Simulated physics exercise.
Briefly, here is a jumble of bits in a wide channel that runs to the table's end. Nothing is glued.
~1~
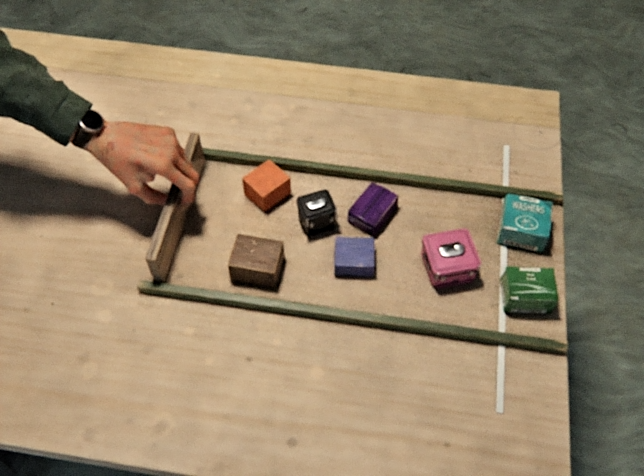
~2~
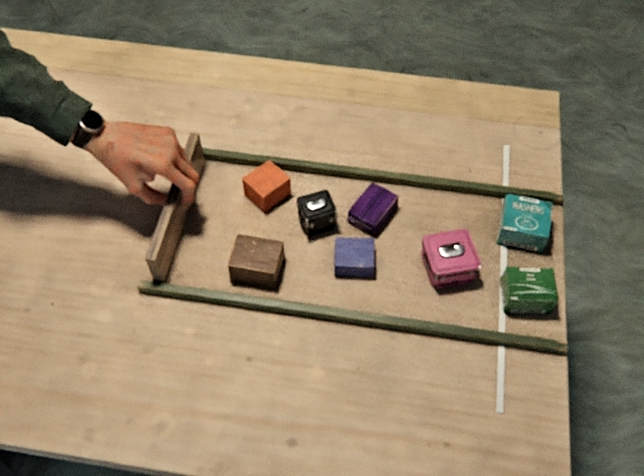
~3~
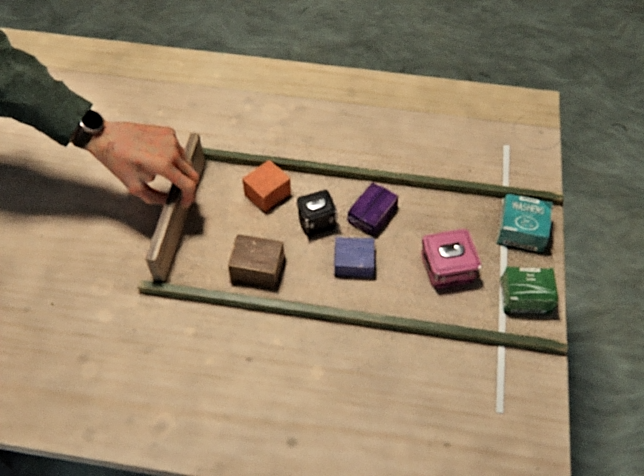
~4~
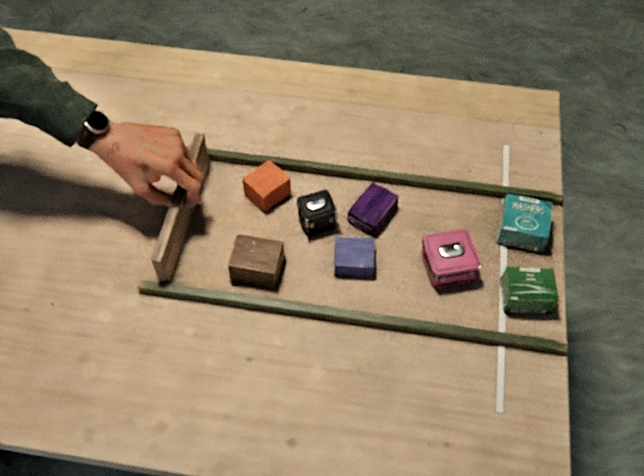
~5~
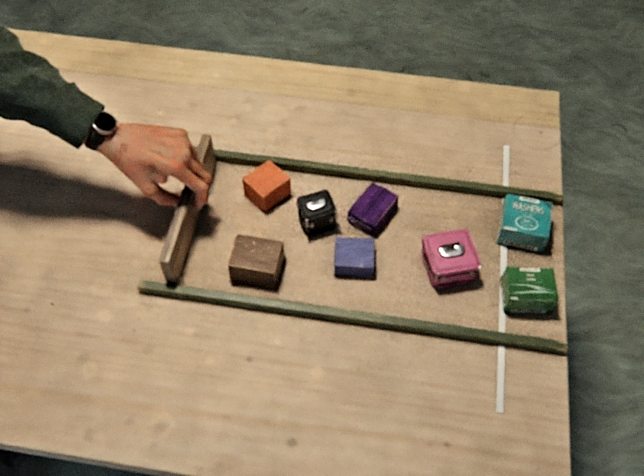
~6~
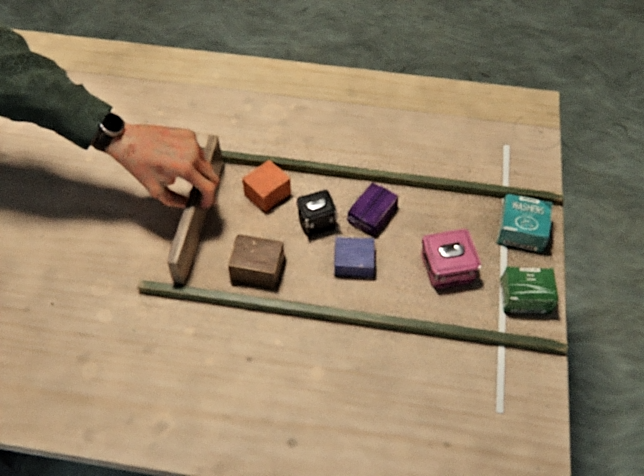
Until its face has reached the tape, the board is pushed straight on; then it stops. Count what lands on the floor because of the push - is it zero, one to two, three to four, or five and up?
Fallen: Above two, below five.
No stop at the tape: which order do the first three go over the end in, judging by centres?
The order is the turquoise box, the pink case, then the green box.
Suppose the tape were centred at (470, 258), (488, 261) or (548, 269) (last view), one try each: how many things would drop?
So, one try after another, the floor gets 1, then 2, then 6.
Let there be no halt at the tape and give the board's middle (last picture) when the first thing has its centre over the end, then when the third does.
First: Around (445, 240). Next: Around (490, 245).
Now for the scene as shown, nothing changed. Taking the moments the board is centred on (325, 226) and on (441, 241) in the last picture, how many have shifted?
Tally: First 5; then 8.
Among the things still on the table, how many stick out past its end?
I'd put it at 2.
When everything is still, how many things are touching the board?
At rest, 3 are in contact.
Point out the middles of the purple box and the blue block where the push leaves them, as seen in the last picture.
Final centres, first then second: (557, 226), (555, 278).
Soon after, none off yet; green box at rest near (529, 290); turquoise box at rest near (524, 223); pink case at rest near (450, 259).
At rest, the number that fall off is three or four; fallen, pink case, turquoise box and green box.
